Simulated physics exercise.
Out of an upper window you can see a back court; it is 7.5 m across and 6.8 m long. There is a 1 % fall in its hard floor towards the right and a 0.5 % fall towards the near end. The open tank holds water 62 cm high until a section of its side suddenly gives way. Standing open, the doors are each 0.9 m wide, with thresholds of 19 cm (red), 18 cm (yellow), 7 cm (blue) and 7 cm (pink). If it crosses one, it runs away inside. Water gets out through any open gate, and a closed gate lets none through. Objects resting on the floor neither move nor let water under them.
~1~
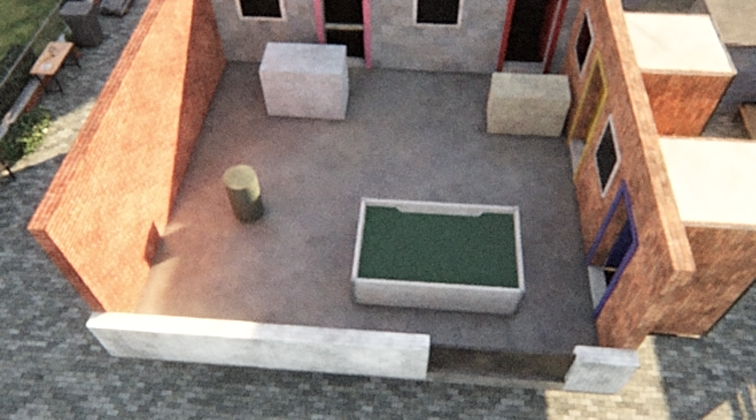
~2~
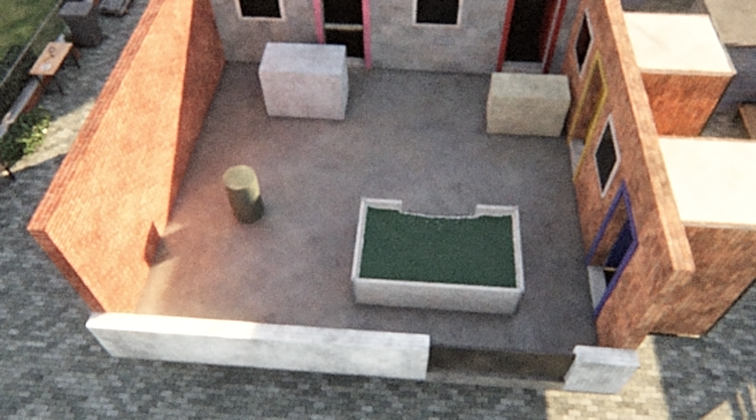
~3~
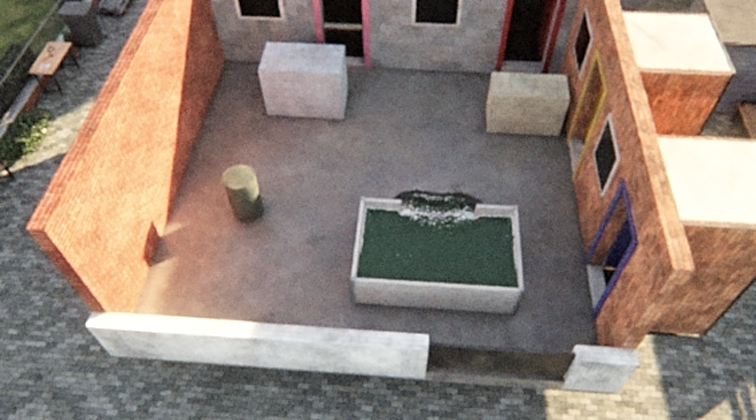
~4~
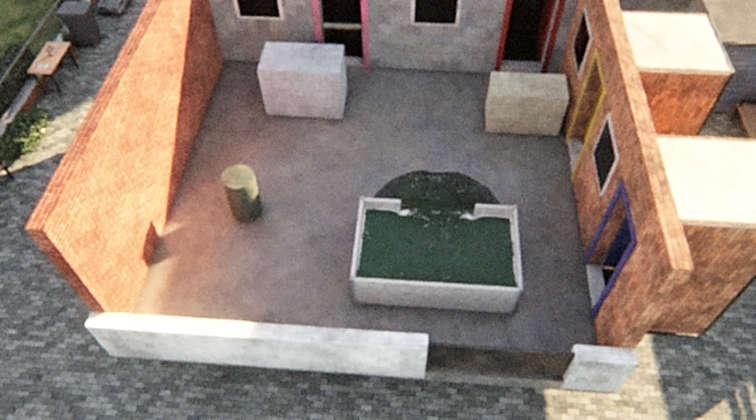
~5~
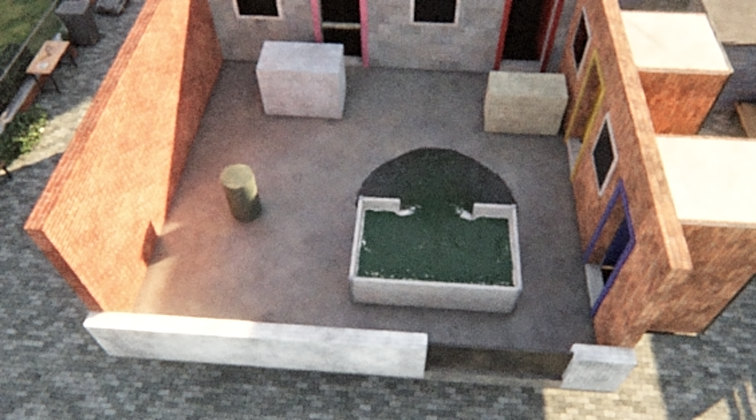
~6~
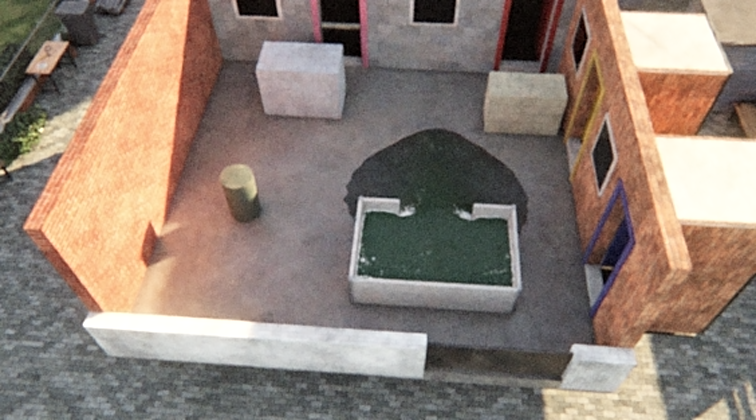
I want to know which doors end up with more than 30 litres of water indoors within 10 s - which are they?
Result: At the red door the water let in will remain short of the limit. At the yellow door the water let in will remain short of the limit. At the blue door the water let in will remain short of the limit. At the pink door the water let in will surpass the limit.
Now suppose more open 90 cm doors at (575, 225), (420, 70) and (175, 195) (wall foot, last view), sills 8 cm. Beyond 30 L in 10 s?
So, in the order given, it's shy of the mark, then beyond the mark, then shy of the mark.
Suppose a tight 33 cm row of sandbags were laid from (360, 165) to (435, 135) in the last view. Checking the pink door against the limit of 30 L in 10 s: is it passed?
Next, pink ends up on the low side.
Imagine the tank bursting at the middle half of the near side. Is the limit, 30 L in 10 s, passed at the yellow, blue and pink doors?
Door by door - yellow: Within bounds, blue: Out of bounds, pink: Within bounds.
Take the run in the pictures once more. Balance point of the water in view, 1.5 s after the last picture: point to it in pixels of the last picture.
About (439, 196).
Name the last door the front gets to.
The blue door.
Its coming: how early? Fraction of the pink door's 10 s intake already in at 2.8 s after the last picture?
Around 70 percent.
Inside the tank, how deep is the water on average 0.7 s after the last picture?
Some 38 cm.
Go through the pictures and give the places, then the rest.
In the first picture, the open tank at (438, 245) is whole and still, 62 cm deep.
In the second picture, water pours out on the open tank's far side and has run 0.7 m, to a hidden place; typically 5 cm deep outside, 62 cm at the open tank's back.
In the third picture, the front is at (478, 205), 1.0 m from the gap on the open tank's far side; 1.1 m2 of floor is under water; 62 cm left at the back of the open tank.
In the fourth picture, the front is at (457, 177), 1.3 m from the gap on the open tank's far side; 2.2 m2 of floor is under water; 58 cm left at the back of the open tank.
In the fifth picture, the front is at (454, 153), 1.9 m from the gap on the open tank's far side; 3.7 m2 of floor is under water; 52 cm left at the back of the open tank.
In the sixth picture, water pours out on the open tank's far side and has run 2.5 m, to (439, 131); typically 5 cm deep outside, 56 cm at the open tank's back.
Then, 0.7 s after the last picture water covers 25 % of the floor and is deepest (30 cm) near (433, 218); red door not reached, yellow door not reached, blue door not reached, pink door not reached.
Then, 1.5 s after the last picture water covers 35 % of the floor and is deepest (30 cm) near (560, 140); red door 8 cm at the sill, 0 L in, yellow door 19 cm at the sill, 1 L in, blue door not reached, pink door 12 cm at the sill, 0 L in.
Then, 2.8 s after the last picture water covers 45 % of the floor and is deepest (22 cm) near (552, 81); red door 13 cm at the sill, 0 L in, yellow door 13 cm at the sill, 8 L in, blue door not reached, pink door 12 cm at the sill, 39 L in.
Then, 5.3 s after the last picture water covers 60 % of the floor and is deepest (18 cm) near (539, 109); red door 12 cm at the sill, 0 L in, yellow door 10 cm at the sill, 8 L in, blue door 3 cm at the sill, 0 L in, pink door 7 cm at the sill, 53 L in.
Then, 9.3 s after the last picture water covers 90 % of the floor and is deepest (11 cm) near (580, 357); red door 7 cm at the sill, 0 L in, yellow door 9 cm at the sill, 8 L in, blue door 6 cm at the sill, 0 L in, pink door 6 cm at the sill, 54 L in.
